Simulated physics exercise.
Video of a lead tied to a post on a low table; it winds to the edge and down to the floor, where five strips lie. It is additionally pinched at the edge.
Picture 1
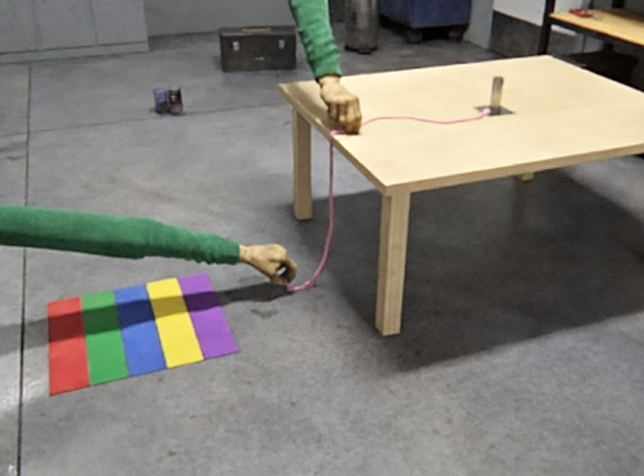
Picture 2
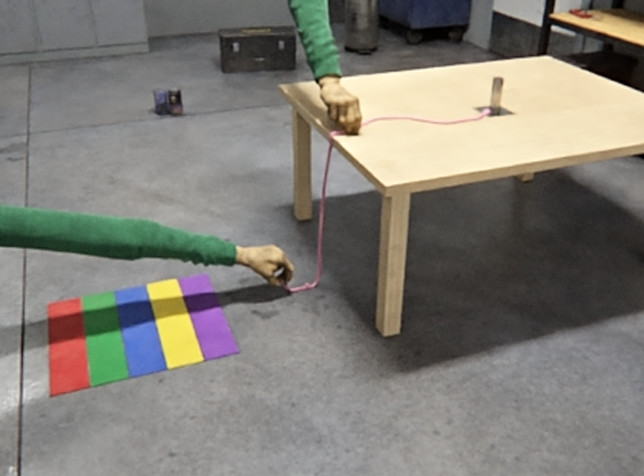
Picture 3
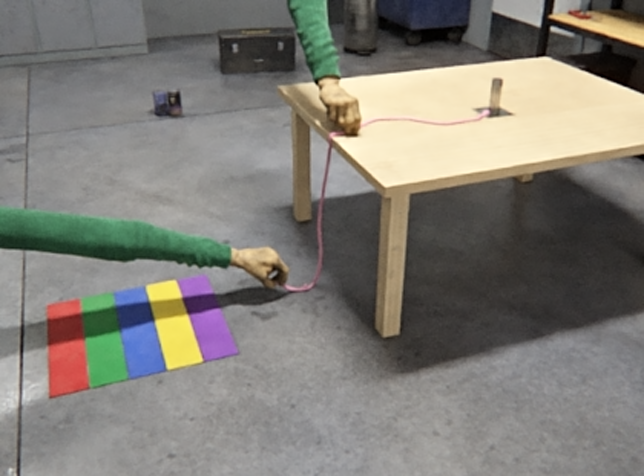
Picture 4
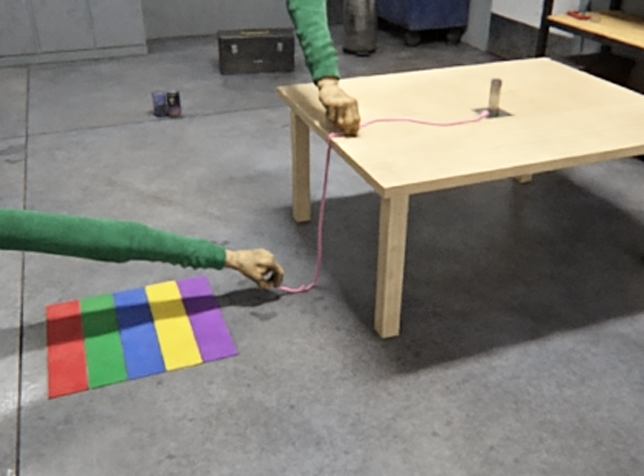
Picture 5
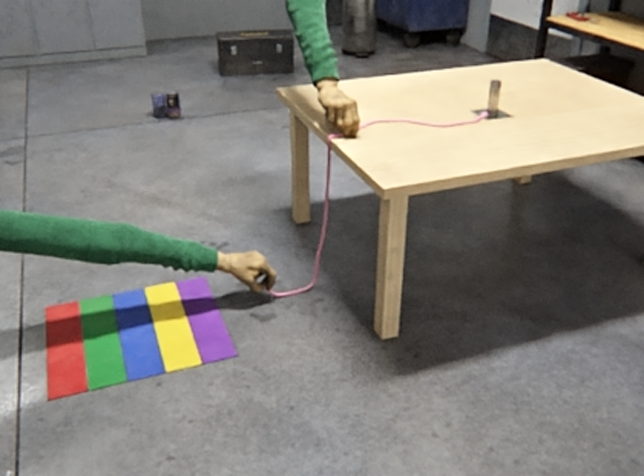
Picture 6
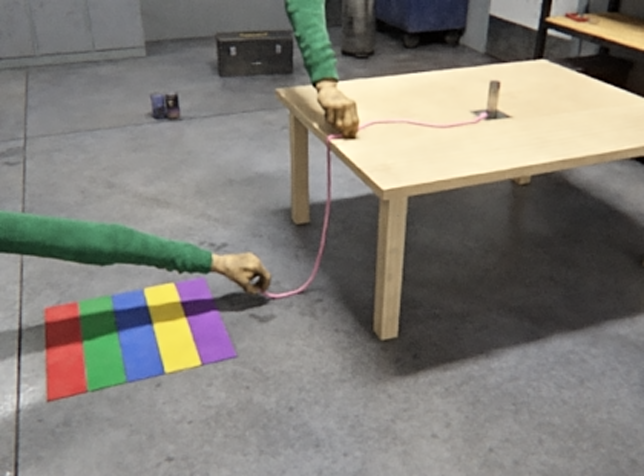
A green-sleeved hand drawing the end of a pink cord slowly left near coloured strips while another hand pinches it at the table edge.
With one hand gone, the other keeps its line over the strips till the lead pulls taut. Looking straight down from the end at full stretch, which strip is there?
The blue strip is there.
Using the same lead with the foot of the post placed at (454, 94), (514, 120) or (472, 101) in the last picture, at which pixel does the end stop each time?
(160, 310), (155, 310) and (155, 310), in that order.
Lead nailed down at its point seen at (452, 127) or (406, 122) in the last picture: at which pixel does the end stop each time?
(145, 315), (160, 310).
Soon after, end near (210, 300); over purple.
Then, end near (164, 309); over yellow.
At full stretch, end near (136, 315); over blue. It halts on the blue strip.
